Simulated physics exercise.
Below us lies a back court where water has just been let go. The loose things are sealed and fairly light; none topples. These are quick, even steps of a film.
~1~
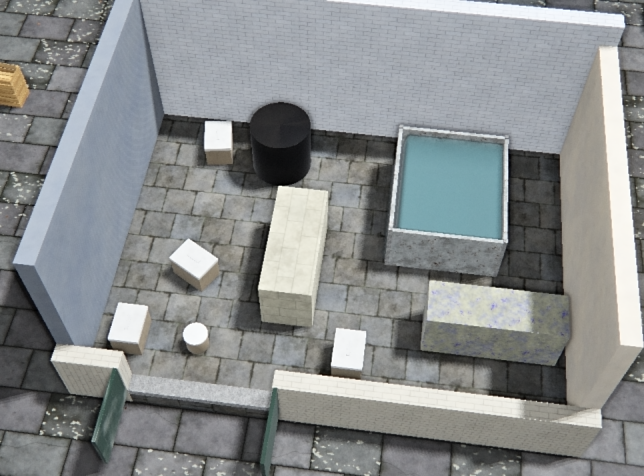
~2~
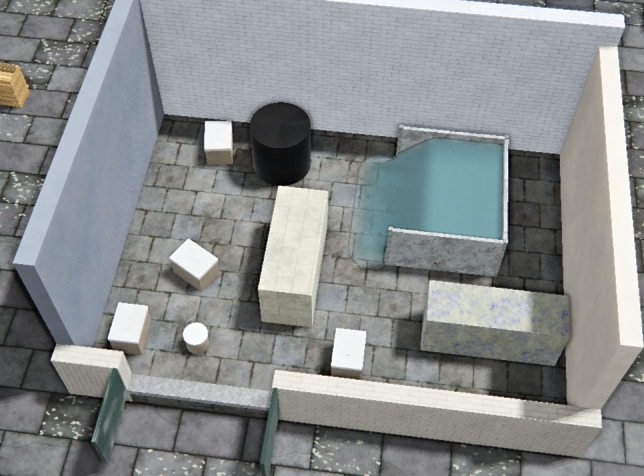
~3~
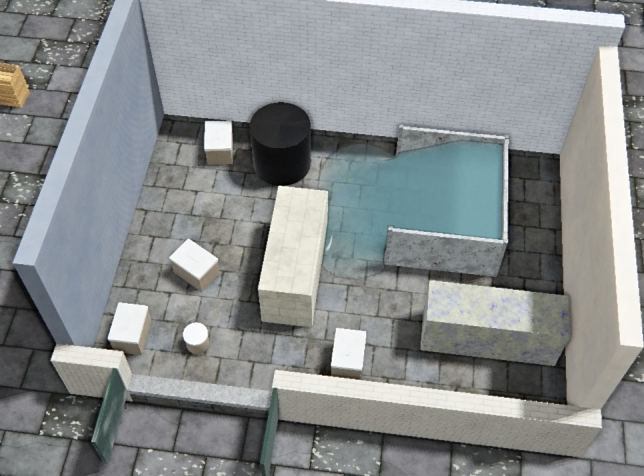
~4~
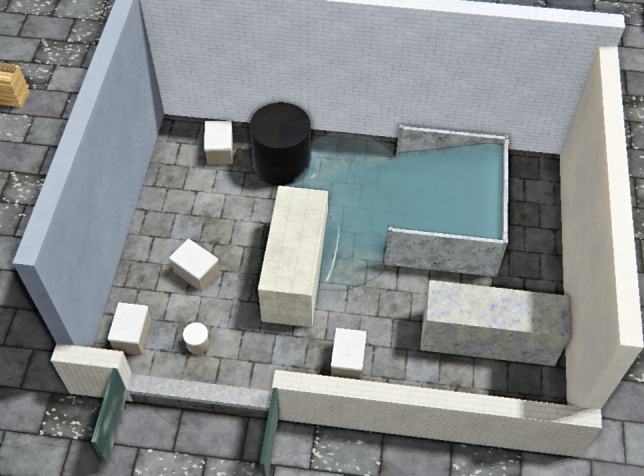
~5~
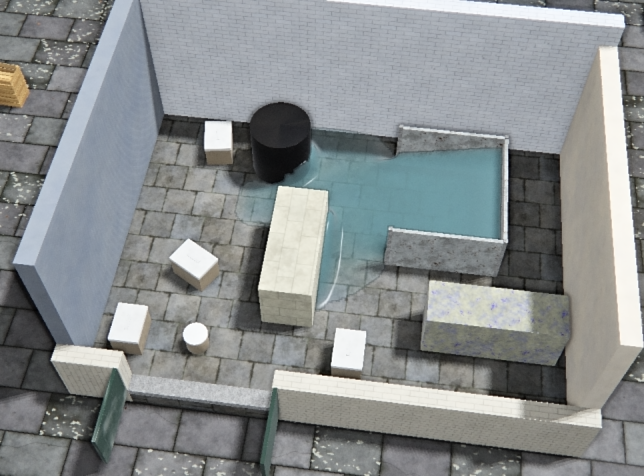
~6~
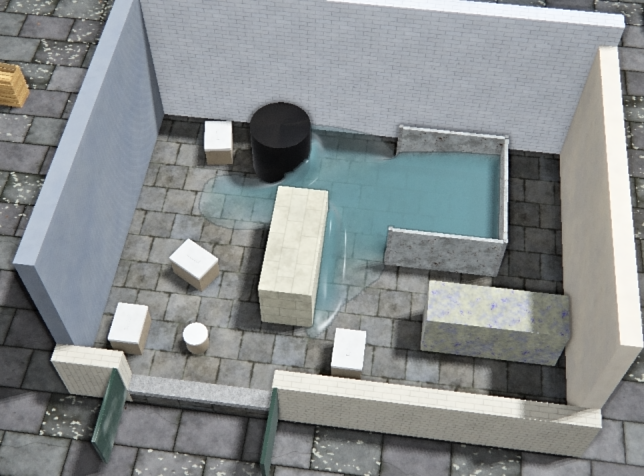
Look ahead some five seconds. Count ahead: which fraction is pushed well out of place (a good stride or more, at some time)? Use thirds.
It is at least two thirds.
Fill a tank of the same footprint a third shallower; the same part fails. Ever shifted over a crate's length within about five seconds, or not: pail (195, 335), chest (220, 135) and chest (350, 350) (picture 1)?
As listed: Under that, pushed that far, yes.
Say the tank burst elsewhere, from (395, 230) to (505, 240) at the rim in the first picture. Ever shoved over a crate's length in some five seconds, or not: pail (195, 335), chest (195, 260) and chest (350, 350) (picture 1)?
As listed: That far or more, never so far, moved that far.
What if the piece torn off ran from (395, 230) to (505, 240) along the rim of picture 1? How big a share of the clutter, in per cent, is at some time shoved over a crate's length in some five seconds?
Some 60 per cent.
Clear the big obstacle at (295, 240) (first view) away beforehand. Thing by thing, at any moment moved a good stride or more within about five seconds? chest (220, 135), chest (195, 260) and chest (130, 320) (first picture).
In that order: That far or more, moved that far, pushed that far.
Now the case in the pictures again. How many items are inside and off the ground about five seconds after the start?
It comes to 3.
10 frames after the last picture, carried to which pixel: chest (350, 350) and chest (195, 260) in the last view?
Around (412, 367) and (175, 286).
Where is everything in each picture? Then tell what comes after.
The first picture shows a chest at (218, 135), on the bottom; a chest at (193, 258) rests on the ground; 0 of 5 have shifted.
The second picture shows a chest at (218, 135) rests on the ground; a chest at (193, 258), on the bottom; 0 of 5 have shifted.
The third picture shows a chest at (218, 135), on the bottom; a chest at (193, 258), on the bottom; 0 of 5 have shifted.
The fourth picture shows a chest at (218, 135) rests on the ground; a chest at (193, 258), on the bottom; 0 of 5 have shifted.
The fifth picture shows a chest at (218, 135) rests on the ground; a chest at (193, 258), on the bottom; 0 of 5 have shifted.
The sixth picture shows a chest at (218, 135) rests on the ground; a chest at (193, 258) rests on the ground; 0 of 5 have shifted.
A moment on, 0 of 5 are well off their spots; 0 afloat.
Next, 3 of 5 are well off their spots; 1 afloat.
Later, 4 of 5 are well off their spots; 3 afloat.
In the end, 5 of 5 are well off their spots, and 5 have been at some point; 3 afloat.
